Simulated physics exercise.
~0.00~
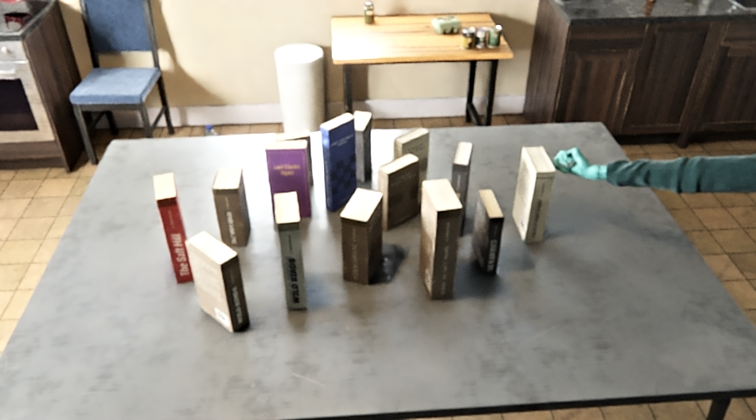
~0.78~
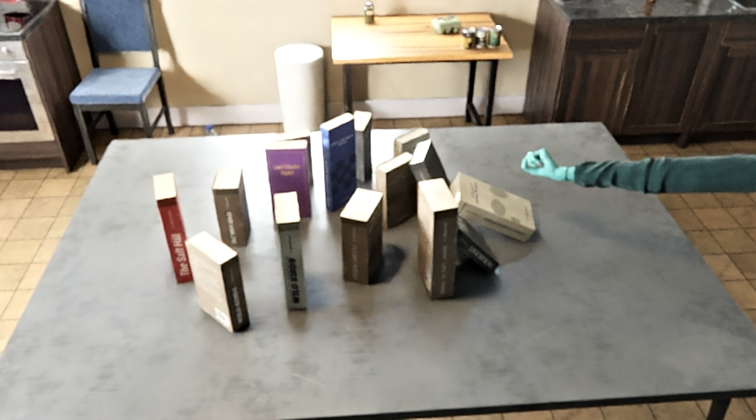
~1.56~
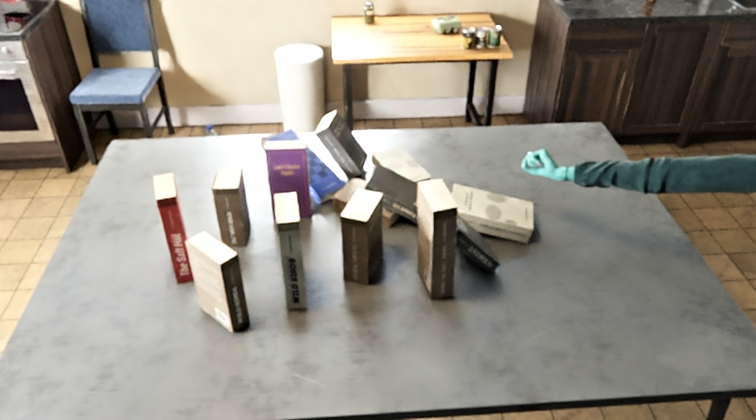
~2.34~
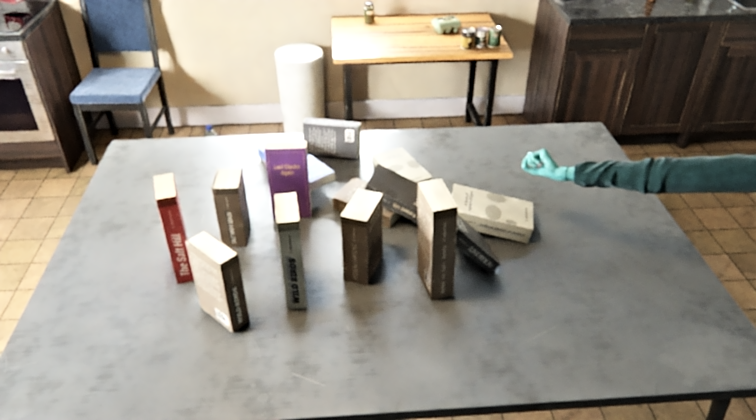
Thick books stand on end across a grey table, seen from above in a room with a blue chair and a wooden side table behind. A red book stands at the left, a purple one near the middle with a blue one beside it, and a teal-sleeved, gloved arm reaches in from the right. The pale book by the hand topples left, knocking neighbours over. The fall spreads leftward through the back books, and the blue one drops behind the purple. A dark-covered book beside it tips and lies flat, while the red, purple and front books stay upright.
